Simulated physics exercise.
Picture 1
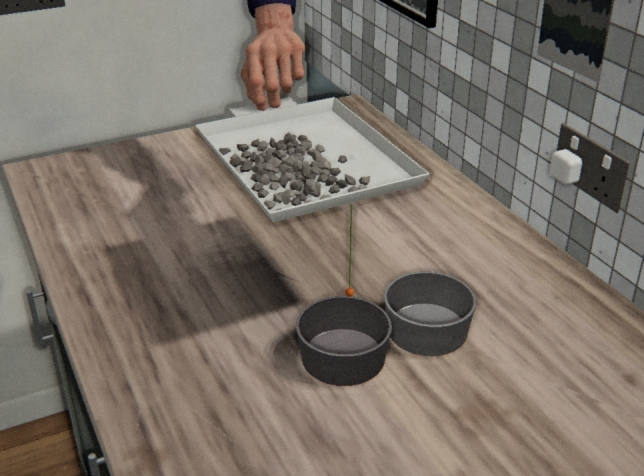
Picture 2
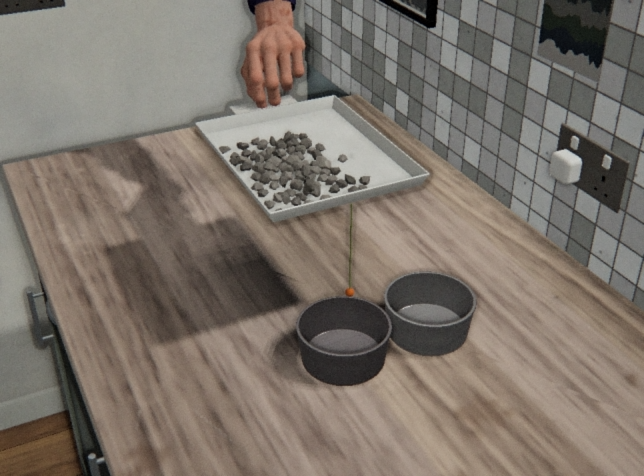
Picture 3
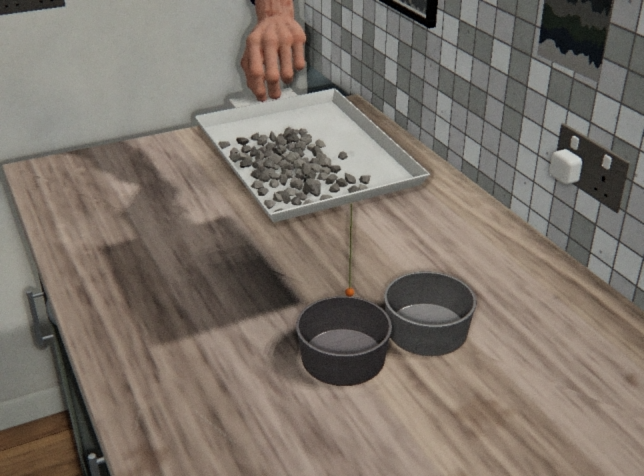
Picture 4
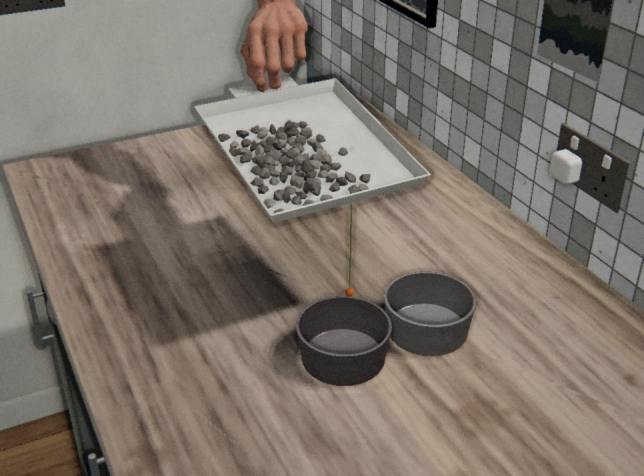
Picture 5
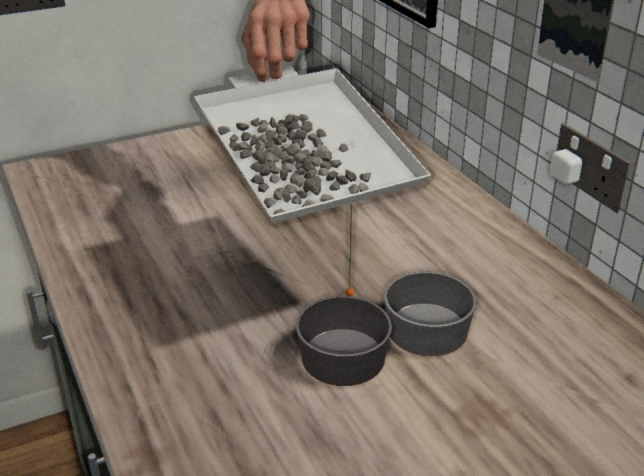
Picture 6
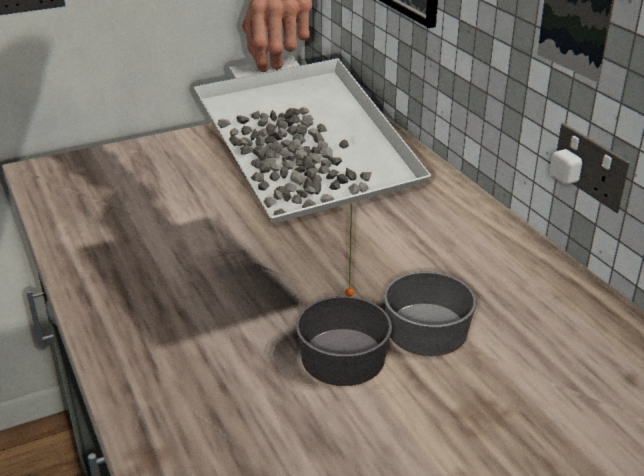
The clip opens on a hand holding a pale tray of grey gravel above a wooden counter, with an orange bead hanging on a thread near two dark round dishes. The hand slowly raises the tray's far end, tilting it slightly more toward the dishes, while the bead and dishes stay still.
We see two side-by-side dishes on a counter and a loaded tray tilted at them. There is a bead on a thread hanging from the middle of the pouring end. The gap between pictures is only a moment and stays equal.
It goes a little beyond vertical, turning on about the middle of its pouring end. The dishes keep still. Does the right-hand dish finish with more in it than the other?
No.
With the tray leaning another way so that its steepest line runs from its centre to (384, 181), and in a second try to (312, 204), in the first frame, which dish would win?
First: The dish at right. Second: The dish at left.
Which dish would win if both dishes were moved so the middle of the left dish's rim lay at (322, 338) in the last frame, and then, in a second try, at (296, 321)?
Place 1 - the dish at left; place 2 - the dish at left.
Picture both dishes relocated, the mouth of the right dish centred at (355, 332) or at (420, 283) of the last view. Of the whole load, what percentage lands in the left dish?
Trial 1 about 10 %, trial 2 about 30 %.
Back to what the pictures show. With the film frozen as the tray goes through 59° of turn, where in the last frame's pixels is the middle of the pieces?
(319, 178).
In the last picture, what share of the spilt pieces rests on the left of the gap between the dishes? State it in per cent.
Around 90 percent of the pieces.
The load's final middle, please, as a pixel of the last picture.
Once it all stops, the middle lies near (342, 359).
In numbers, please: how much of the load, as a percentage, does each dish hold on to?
Left 60 %, right 10 %.
Just after the last frame, tray tipped steeply; almost all on the tray; just a few in the left dish; just a few in the air.
A moment on, tray tipped right over; about a tenth on the tray; roughly half in the left dish; about a tenth in the right dish; roughly a quarter outside both; roughly a quarter in the air.
Further on, tray tipped past a quarter turn; roughly two thirds in the left dish; about a tenth in the right dish; roughly a quarter outside both.
When it is over, tray tipped past a quarter turn; roughly two thirds in the left dish; about a tenth in the right dish; roughly a quarter outside both.
